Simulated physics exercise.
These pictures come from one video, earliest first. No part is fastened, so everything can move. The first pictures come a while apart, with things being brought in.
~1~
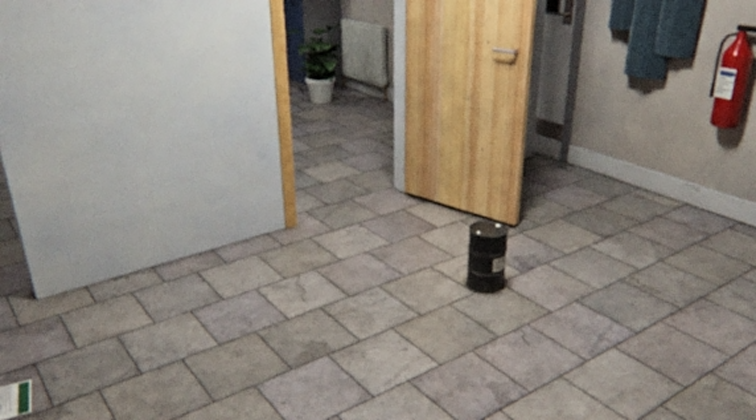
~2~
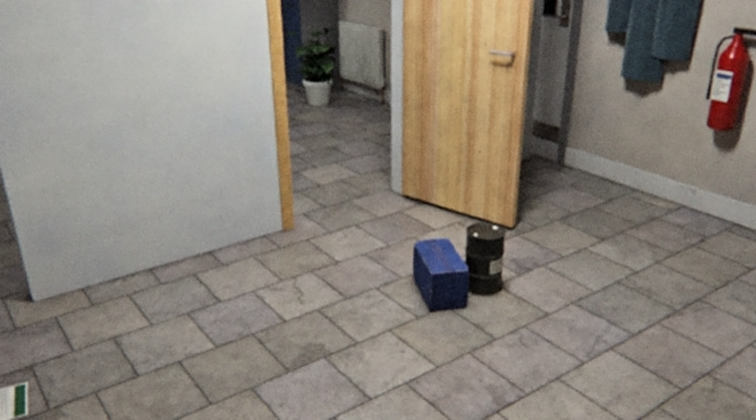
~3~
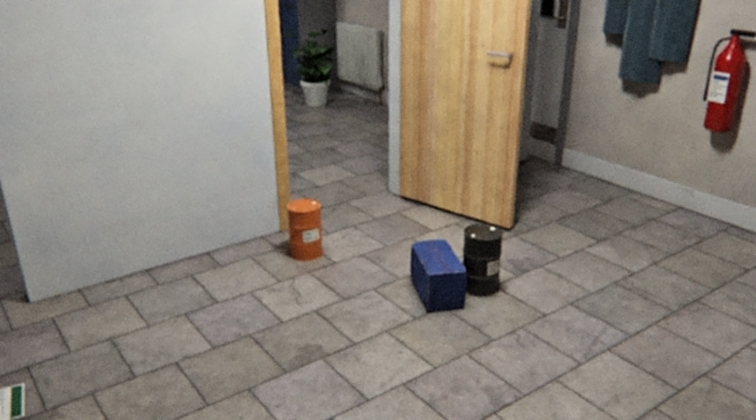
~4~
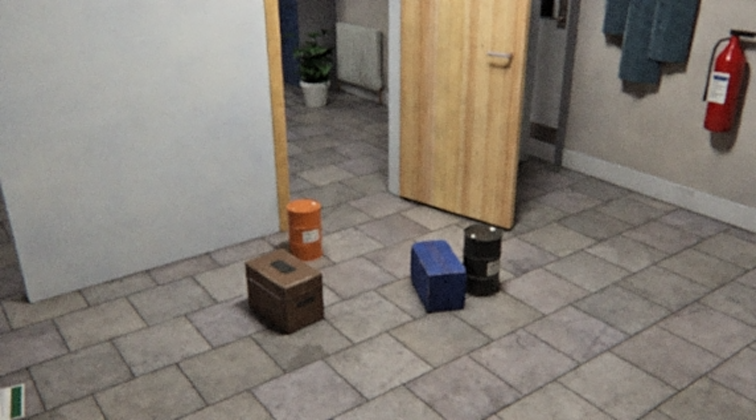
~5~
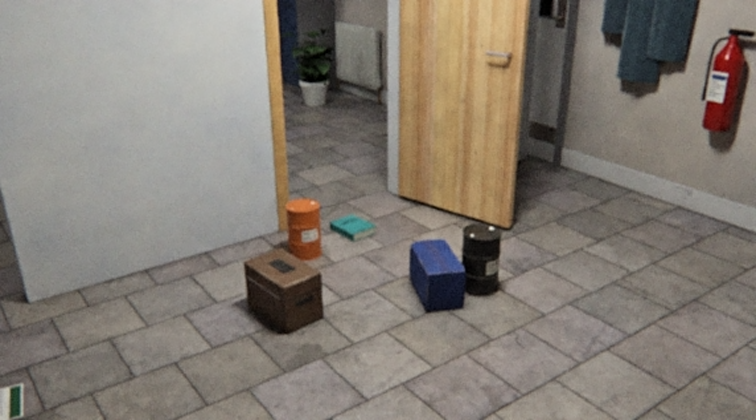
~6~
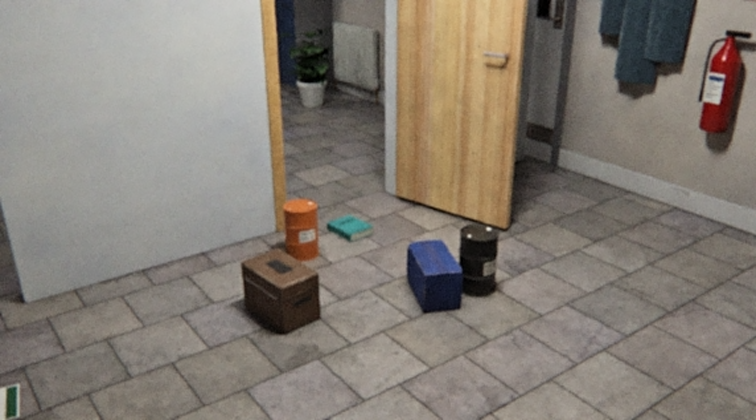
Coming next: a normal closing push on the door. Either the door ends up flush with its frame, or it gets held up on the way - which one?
Looks like the door swings all the way to the frame.
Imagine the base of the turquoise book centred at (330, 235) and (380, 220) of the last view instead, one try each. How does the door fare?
First try: It gets caught partway; second try: It swings home.
Then, 1.10 s past the last view, open by 62°.
Then, 1.70 s past the last view, open by 23°; turquoise book displaced about its own width near (326, 225).
Then, 2.00 s past the last view, open by 6°; turquoise book displaced about its own width near (301, 218).
Finally, open by 0°; moved from the start, turquoise book; the other 4 still in place. Final places as the last picture's camera would see them, turquoise book near (289, 210).
